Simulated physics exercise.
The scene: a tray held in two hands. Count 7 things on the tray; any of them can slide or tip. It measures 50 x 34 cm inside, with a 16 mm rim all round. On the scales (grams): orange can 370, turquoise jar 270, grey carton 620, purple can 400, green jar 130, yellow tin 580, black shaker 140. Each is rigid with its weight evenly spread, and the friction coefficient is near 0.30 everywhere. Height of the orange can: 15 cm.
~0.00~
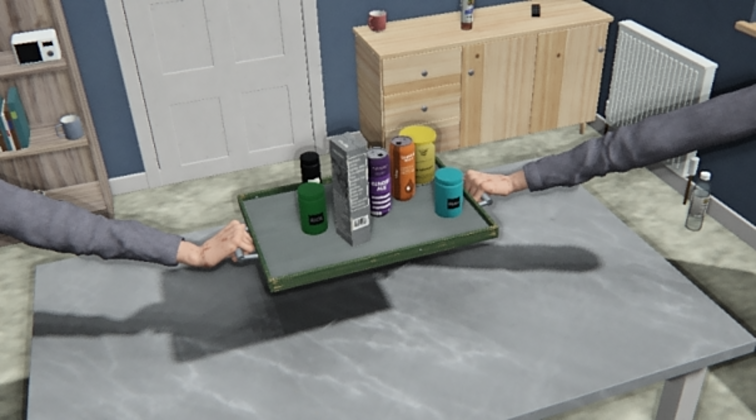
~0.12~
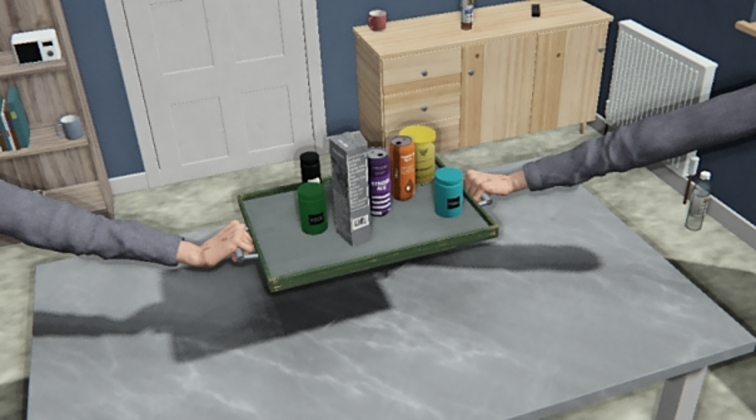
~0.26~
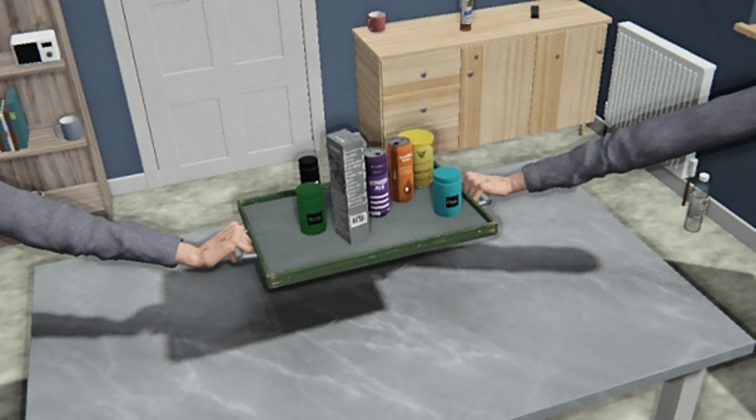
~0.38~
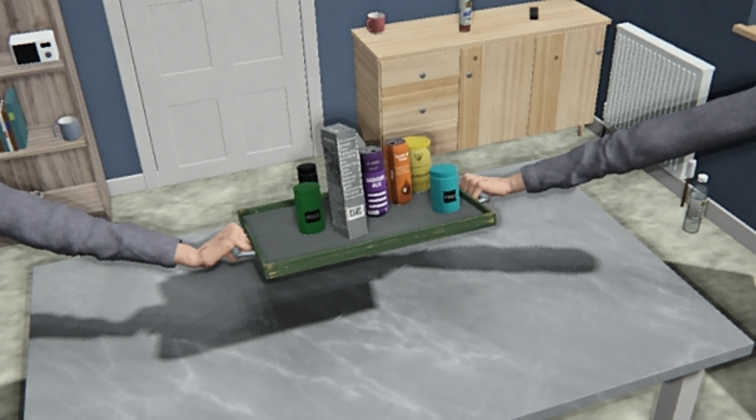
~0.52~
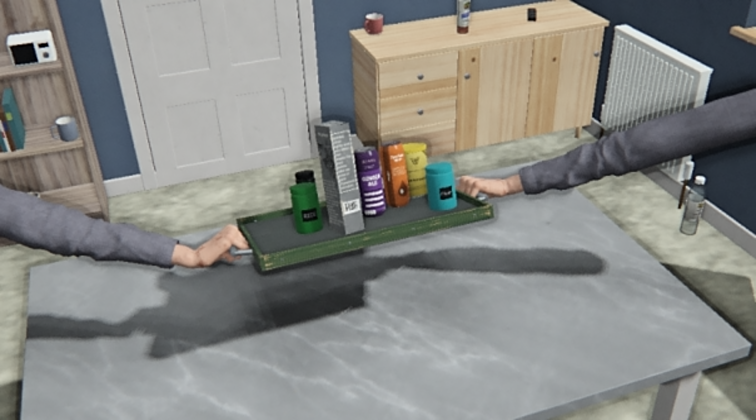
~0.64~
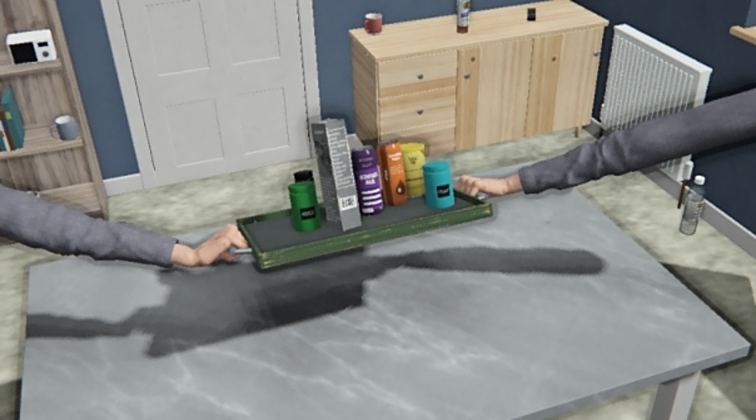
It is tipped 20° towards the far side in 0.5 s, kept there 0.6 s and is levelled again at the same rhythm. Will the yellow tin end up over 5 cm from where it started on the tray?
The yellow tin holds its spot.
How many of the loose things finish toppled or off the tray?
In all, 5.
After 1.14 s, tilt 20°, far edge down; black shaker now off the tray; grey carton 66° off its base; green jar 28° off its base.
After 1.44 s, tilt 11°, far edge down; orange can, grey carton, purple can and green jar now off the tray; turquoise jar moved 11 cm.
In the end (2.2 s), off the tray, orange can, grey carton, purple can, green jar and black shaker; not toppled but over 5 cm from the start, turquoise jar; the last one under 5 cm from the start. In the last view, yellow tin near (411, 156).
